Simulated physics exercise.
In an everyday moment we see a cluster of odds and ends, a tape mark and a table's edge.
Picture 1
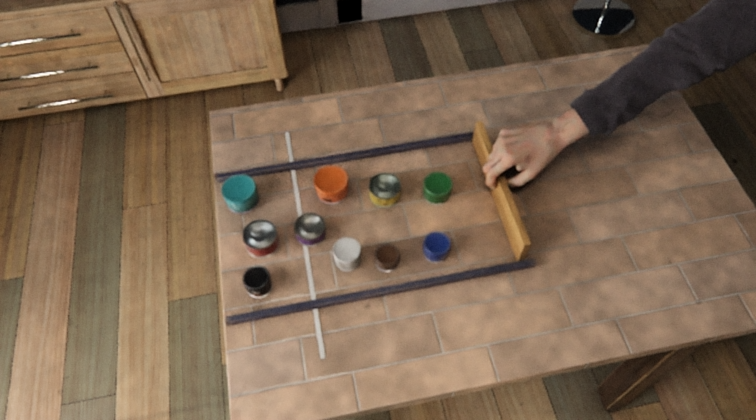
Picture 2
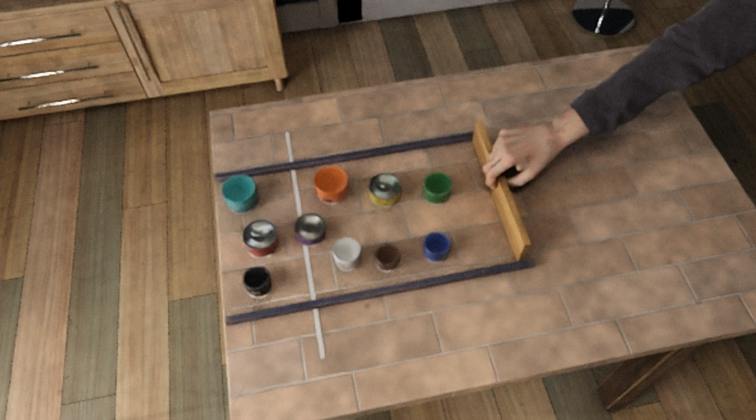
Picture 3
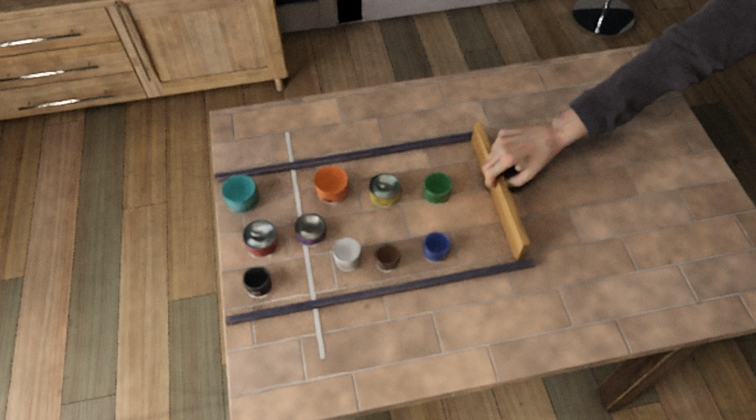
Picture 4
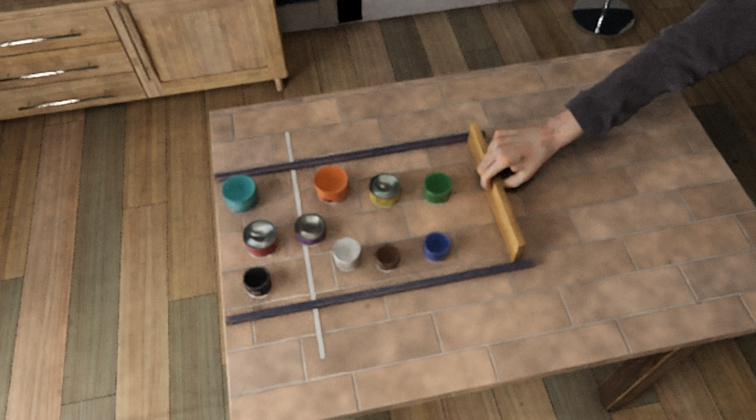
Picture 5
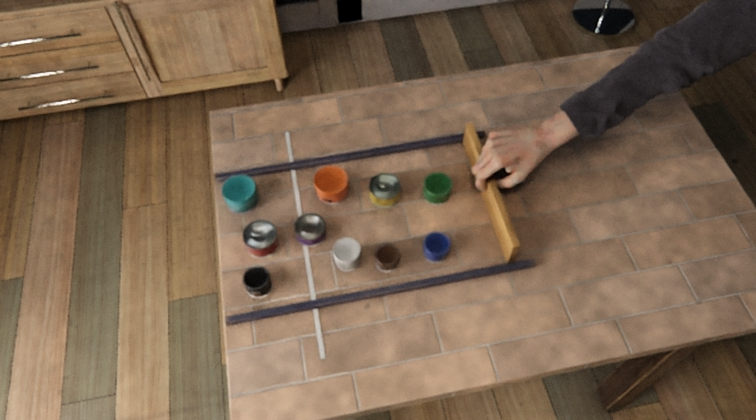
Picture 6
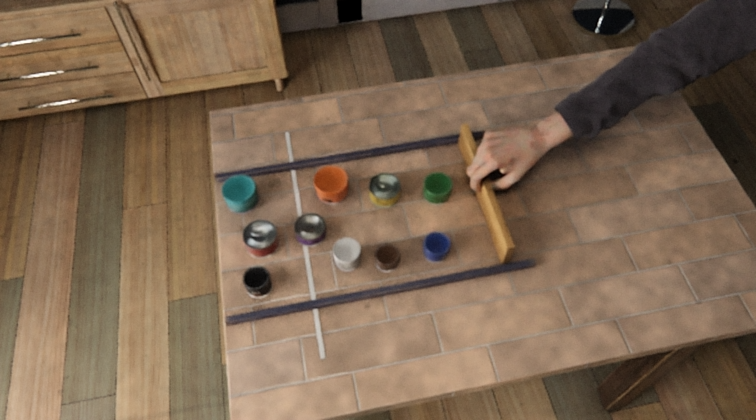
A hand in a dark sleeve reaches in from the upper right over a tiled table on a plank floor, seen from above at an angle, with a wooden cabinet behind. Between two dark rails sit small pots and tins, turquoise, red and black at left near a pale tape strip, orange, brown, green and blue further right. The hand slides the upright wooden board slightly left, while the pots and camera stay still.
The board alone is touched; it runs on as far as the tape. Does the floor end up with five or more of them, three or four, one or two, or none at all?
The floor ends up with none at all.
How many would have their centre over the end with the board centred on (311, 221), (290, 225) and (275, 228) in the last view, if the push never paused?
Respectively, 0, 0 and 1.
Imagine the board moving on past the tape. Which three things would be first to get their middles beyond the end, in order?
Order, earliest first: Red pot, turquoise pot, purple pot.
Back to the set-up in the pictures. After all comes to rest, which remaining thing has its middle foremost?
The red pot finishes nearest.
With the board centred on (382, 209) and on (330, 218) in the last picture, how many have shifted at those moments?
First 6 and then 8.
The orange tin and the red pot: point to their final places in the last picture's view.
Final centres, first then second: (277, 180), (233, 243).
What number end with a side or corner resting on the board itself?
That would be 4 of them.
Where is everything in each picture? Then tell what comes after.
In the first picture, turquoise pot (241, 195); black tin (258, 282); red pot (261, 239); board (499, 188); tape (303, 232).
In the second picture, black tin (258, 282); brown tin (387, 258).
In the third picture, red pot (261, 239); blue tin (436, 248).
In the fourth picture, turquoise pot (241, 195); green tin (437, 189).
In the fifth picture, black tin (258, 282); orange tin (332, 185).
In the sixth picture, turquoise pot (241, 195); black tin (258, 282); red pot (261, 239); board (484, 191); tape (303, 232).
A little later, none off yet; turquoise pot at rest near (241, 195); black tin at rest near (258, 282); red pot at rest near (261, 239).
When it is over, the number that fall off is zero.
